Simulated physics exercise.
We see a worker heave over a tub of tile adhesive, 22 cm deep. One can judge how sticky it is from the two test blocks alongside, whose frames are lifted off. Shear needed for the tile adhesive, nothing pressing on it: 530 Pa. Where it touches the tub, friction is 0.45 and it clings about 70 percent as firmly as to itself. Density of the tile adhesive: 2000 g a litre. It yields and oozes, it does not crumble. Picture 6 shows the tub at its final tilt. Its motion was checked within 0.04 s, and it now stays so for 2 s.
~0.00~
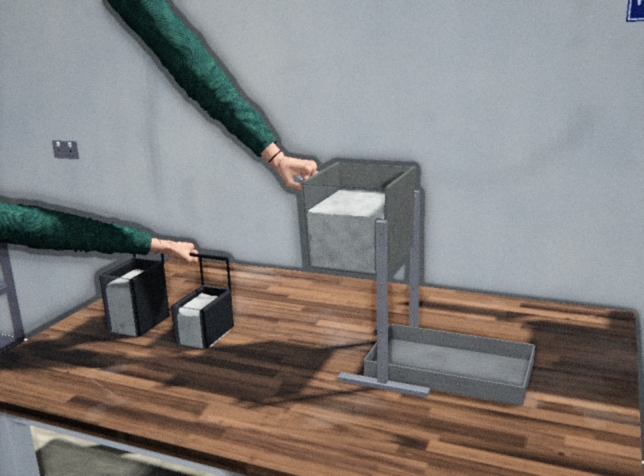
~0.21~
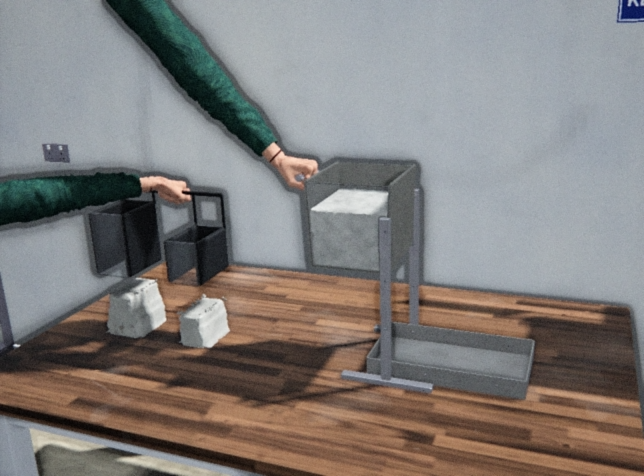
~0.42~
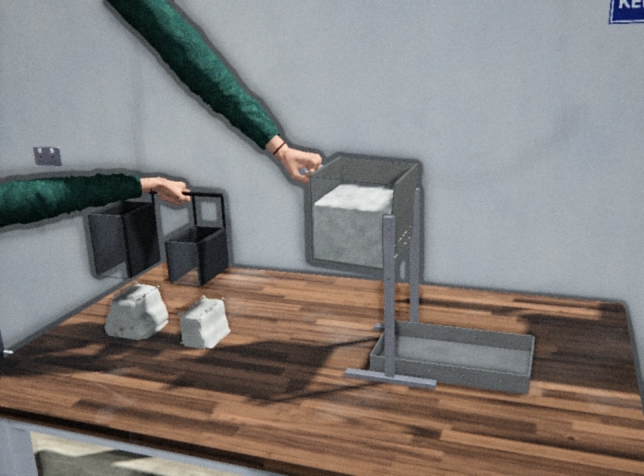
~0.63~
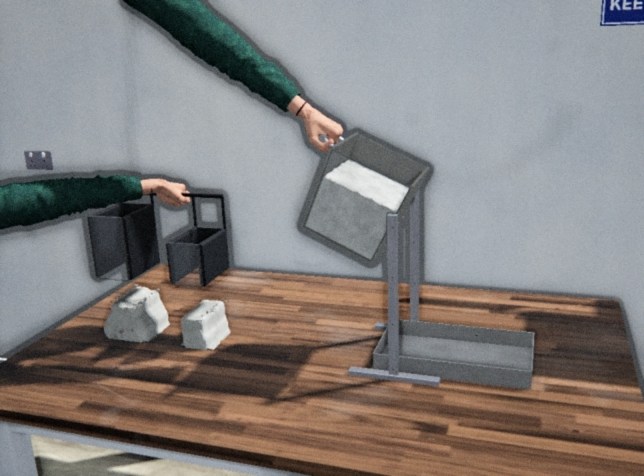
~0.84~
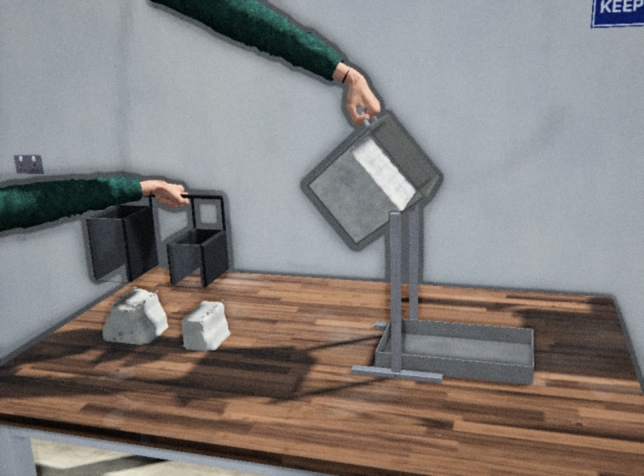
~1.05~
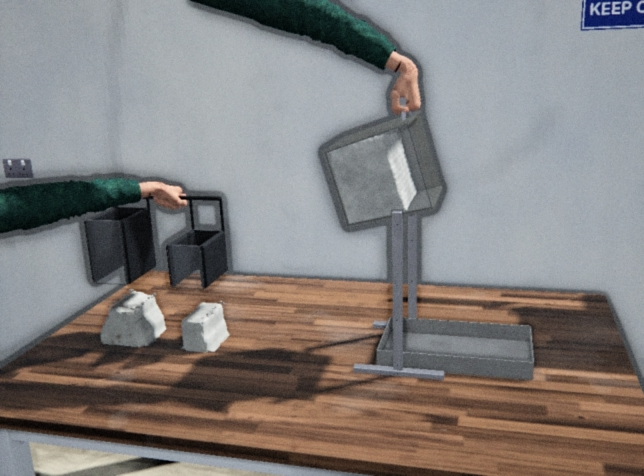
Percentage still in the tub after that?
Some 100 %.
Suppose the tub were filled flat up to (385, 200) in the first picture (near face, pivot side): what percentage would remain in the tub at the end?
Roughly 100 per cent would still be in the tub at the end.
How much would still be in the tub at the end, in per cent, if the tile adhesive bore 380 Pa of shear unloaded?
Then roughly 100 %.
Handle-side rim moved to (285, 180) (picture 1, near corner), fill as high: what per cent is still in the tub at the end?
Roughly 90 %.
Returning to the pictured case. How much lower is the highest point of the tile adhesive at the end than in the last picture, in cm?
Roughly 3 cm.
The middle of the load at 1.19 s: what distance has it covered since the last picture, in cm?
Something like 1 cm, I'd say.
By 1.19 s, the tub is at 74 degrees and holds 100 %.
By 1.36 s, the tub is at 74 degrees and holds 100 %.
By 1.53 s, the tub is at 74 degrees and holds 100 %.
By 1.70 s, the tub is at 74 degrees and holds 100 %.
By 3.05 s, at the end, the tub is at 74 degrees and holds 100 %.
